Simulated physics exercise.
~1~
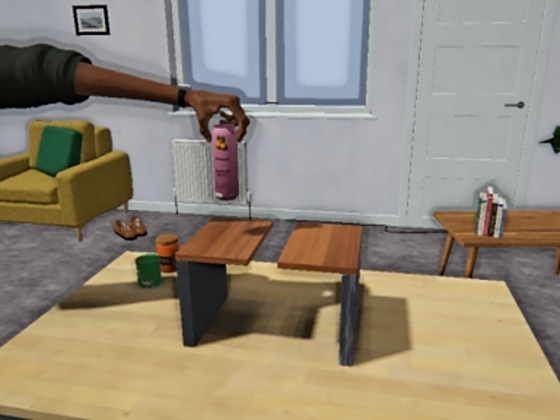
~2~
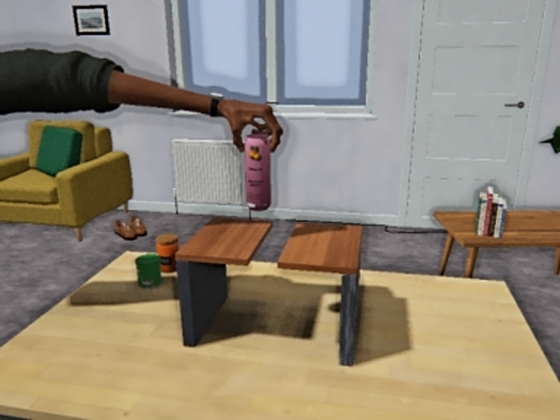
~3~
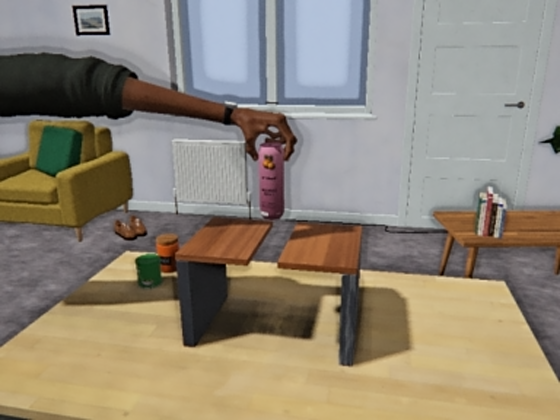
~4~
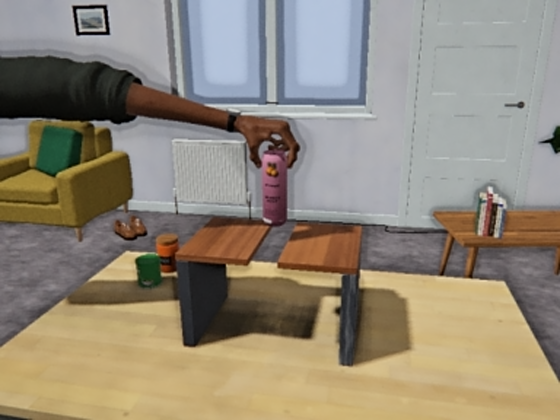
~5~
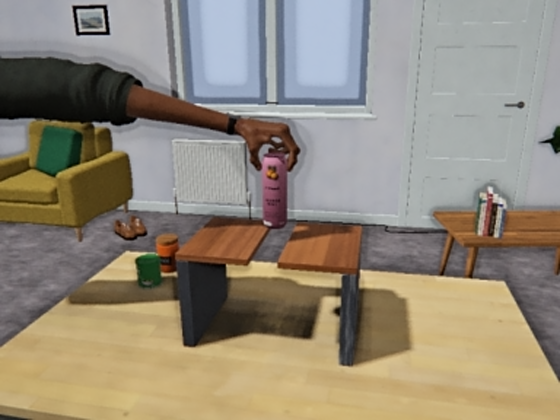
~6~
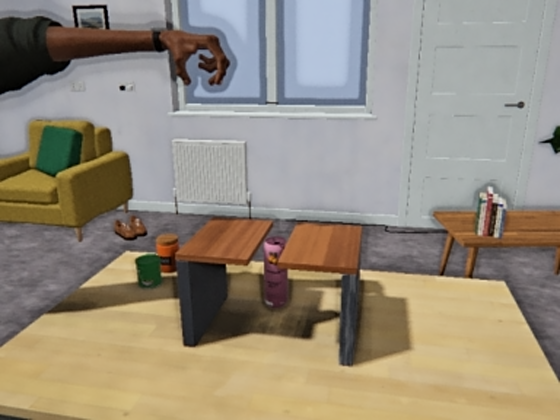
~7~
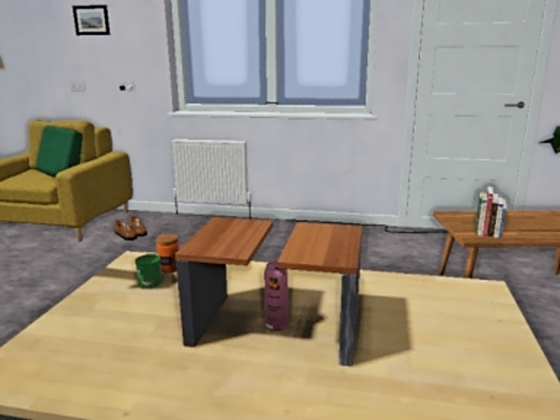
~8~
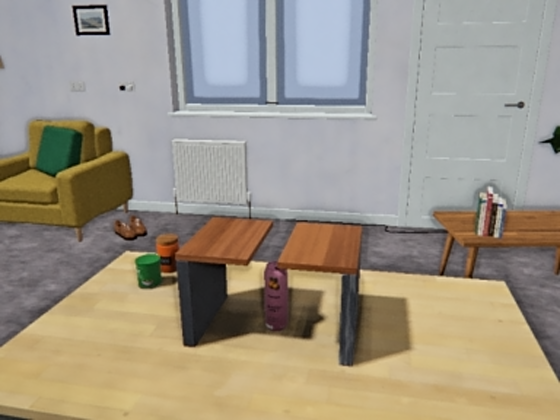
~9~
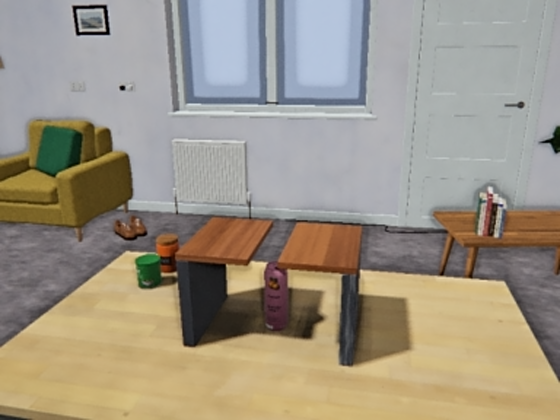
The clip shows a hand holding a pink can above the gap between two wooden-topped supports on a table, moving it right and lowering it slightly before letting go. The can drops through the gap and ends upright between the supports, while a green tin and orange jar stay nearby.
